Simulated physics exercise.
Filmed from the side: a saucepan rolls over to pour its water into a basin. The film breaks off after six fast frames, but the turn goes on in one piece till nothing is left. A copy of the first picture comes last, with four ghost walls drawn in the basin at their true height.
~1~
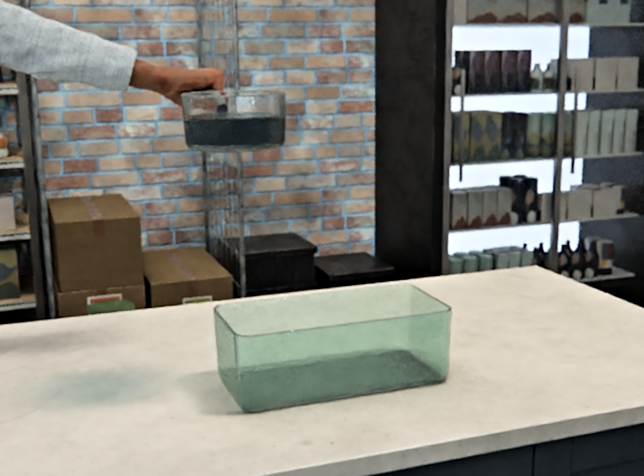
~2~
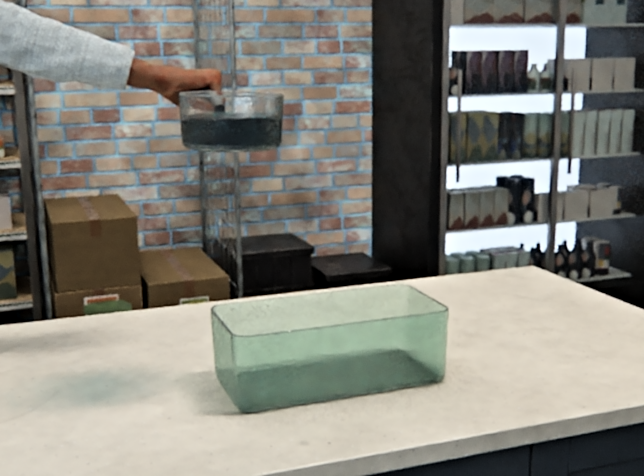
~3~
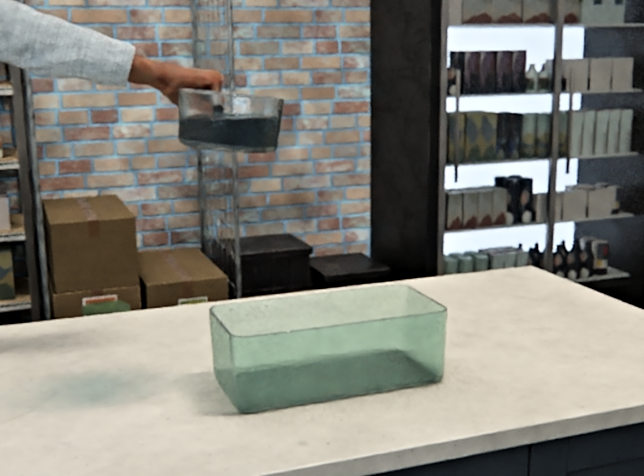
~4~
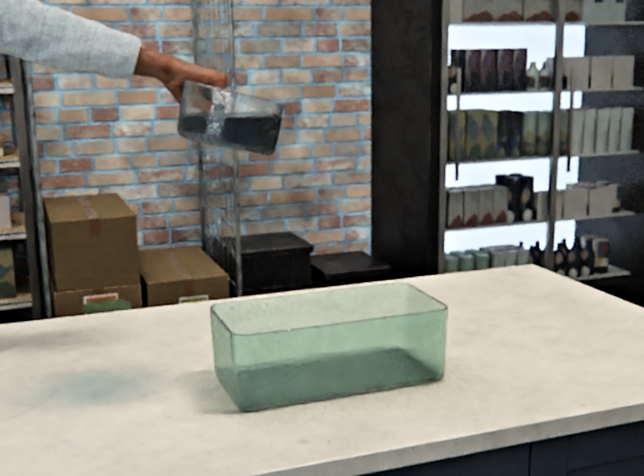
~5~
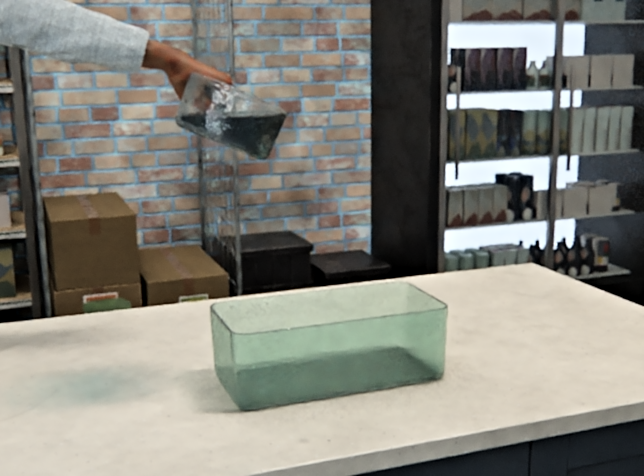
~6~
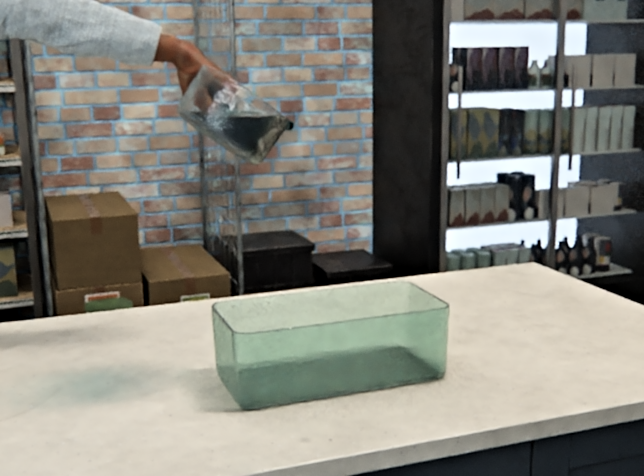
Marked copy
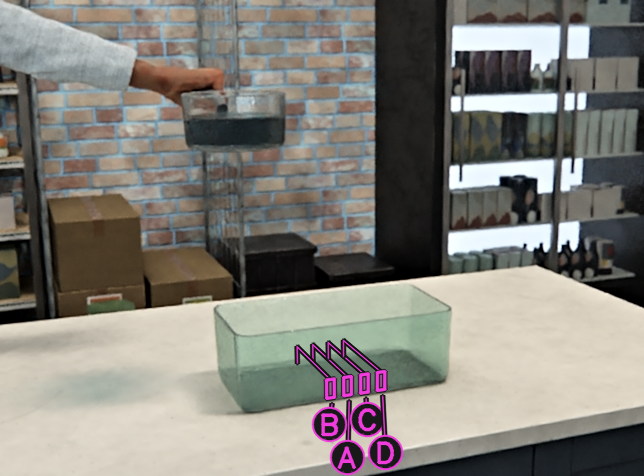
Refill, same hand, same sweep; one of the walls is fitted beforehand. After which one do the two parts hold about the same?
Choose C.
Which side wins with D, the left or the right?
More ends on the left.
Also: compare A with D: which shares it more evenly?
A it is.
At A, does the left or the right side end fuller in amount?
The right side.
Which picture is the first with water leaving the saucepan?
Picture 6.
In magenta, A at (349, 401); B at (332, 403); C at (366, 398); D at (382, 395).
With A, about 29 % ends left of the wall and 68 % right of it; 4 % is lost outside.
With B, about 15 % ends left of the wall and 81 % right of it; 4 % is lost outside.
With C, about 50 % ends left of the wall and 47 % right of it; 3 % is lost outside.
With D, about 77 % ends left of the wall and 20 % right of it; 3 % is lost outside.
